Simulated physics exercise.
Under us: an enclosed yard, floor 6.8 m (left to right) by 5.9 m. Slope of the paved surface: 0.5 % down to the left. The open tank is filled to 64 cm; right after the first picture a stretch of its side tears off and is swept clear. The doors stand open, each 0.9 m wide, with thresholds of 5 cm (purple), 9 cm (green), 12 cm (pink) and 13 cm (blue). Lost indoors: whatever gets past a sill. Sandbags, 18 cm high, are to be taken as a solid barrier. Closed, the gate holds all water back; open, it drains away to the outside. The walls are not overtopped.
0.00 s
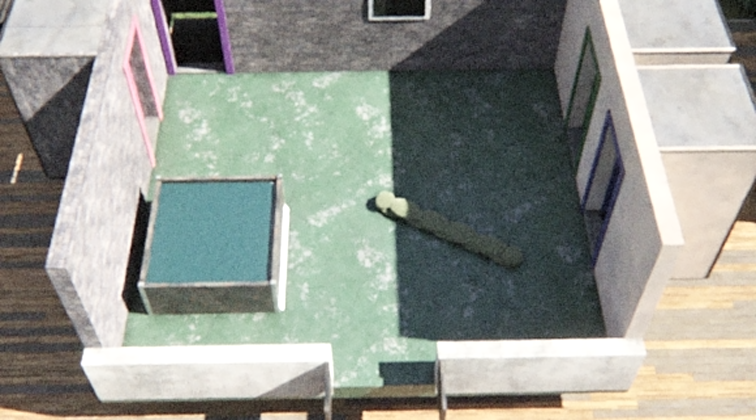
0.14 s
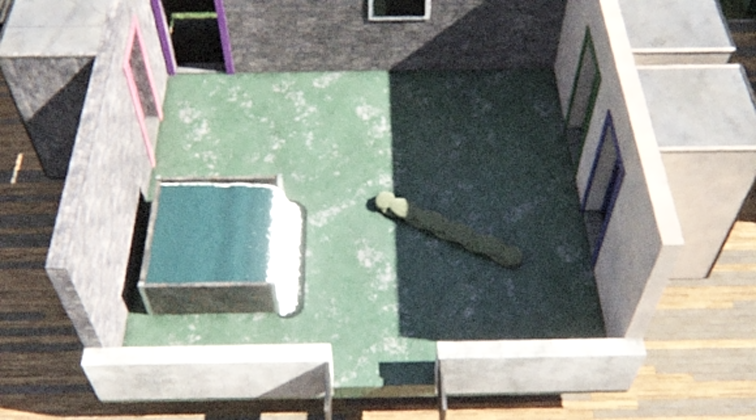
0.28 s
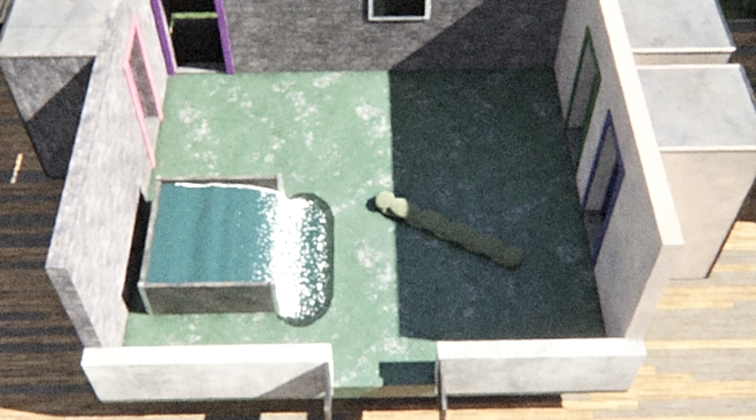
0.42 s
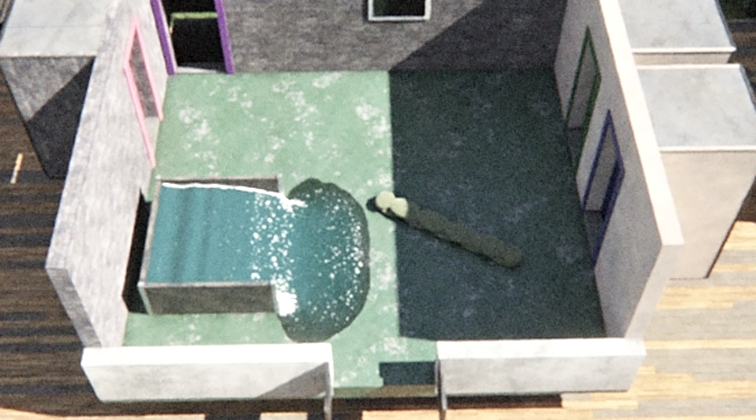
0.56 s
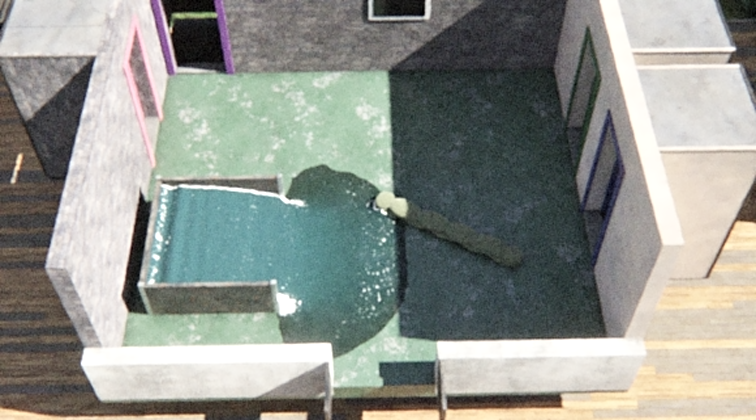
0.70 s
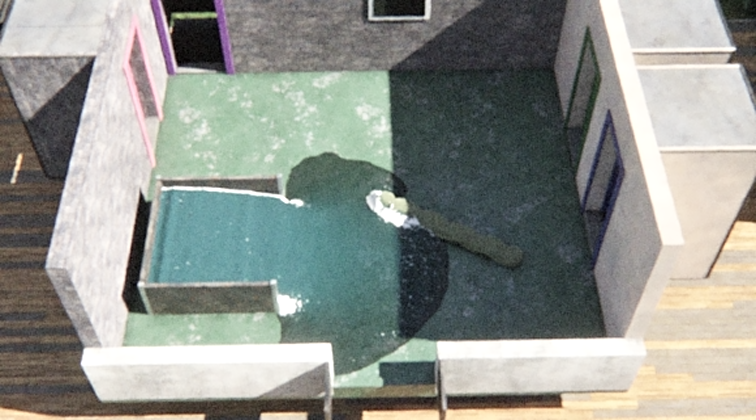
Water bursts through the right side of an open grey-walled tank at the left of a walled yard, seen from a fixed camera high above. The green mottled floor lies half in dark shadow, with a purple doorway at the back, pink, green and blue openings along the sides, and a pale-ended, mossy log near the middle. The teal water pours out in white froth, fans rightward in a rounded, darkening sheet, and washes around the log's pale end.
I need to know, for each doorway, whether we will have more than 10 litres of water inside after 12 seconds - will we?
Here is how it goes: The purple door, yes, more than that; the green door, no, not that much; the pink door, no, not that much; the blue door, no, not that much.
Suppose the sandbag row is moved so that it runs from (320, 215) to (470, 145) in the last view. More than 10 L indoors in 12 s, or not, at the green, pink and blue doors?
Then: Green over, pink under, blue past it.
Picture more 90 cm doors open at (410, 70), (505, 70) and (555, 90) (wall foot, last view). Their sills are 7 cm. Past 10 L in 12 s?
Well, the first is on the high side, the second is on the high side, and the third is on the high side.
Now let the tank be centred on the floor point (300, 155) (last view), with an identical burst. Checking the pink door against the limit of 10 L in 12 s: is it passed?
Well, pink ends up inside the mark.
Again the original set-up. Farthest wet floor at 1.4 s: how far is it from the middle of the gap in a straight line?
That comes to near 4.6 m out.
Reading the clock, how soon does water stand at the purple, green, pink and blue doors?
Purple = 6.5 s, green = 3.0 s, pink = 8.0 s, blue = 2.2 s.
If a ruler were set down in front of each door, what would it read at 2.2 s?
Measured in centimetres, the purple door gives 0, the green door 0, the pink door 0 and the blue door 2.
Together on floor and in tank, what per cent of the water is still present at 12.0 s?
Around 84 percent of the water.
After 1.4 s water covers 35 % of the floor and is deepest (31 cm) near (401, 223); purple door not reached, green door not reached, pink door not reached, blue door not reached.
After 2.2 s water covers 50 % of the floor and is deepest (50 cm) near (602, 354); purple door not reached, green door not reached, pink door not reached, blue door 2 cm at the sill, 0 L in.
After 3.5 s water covers 60 % of the floor and is deepest (28 cm) near (600, 342); purple door not reached, green door 9 cm at the sill, 0 L in, pink door not reached, blue door 12 cm at the sill, 0 L in.
After 7.0 s water covers 75 % of the floor and is deepest (12 cm) near (533, 103); purple door 1 cm at the sill, 0 L in, green door 3 cm at the sill, 1 L in, pink door not reached, blue door 6 cm at the sill, 0 L in.
After 12.0 s water covers 95 % of the floor and is deepest (13 cm) near (118, 375); purple door 8 cm at the sill, 18 L in, green door 4 cm at the sill, 1 L in, pink door 10 cm at the sill, 0 L in, blue door 2 cm at the sill, 0 L in.
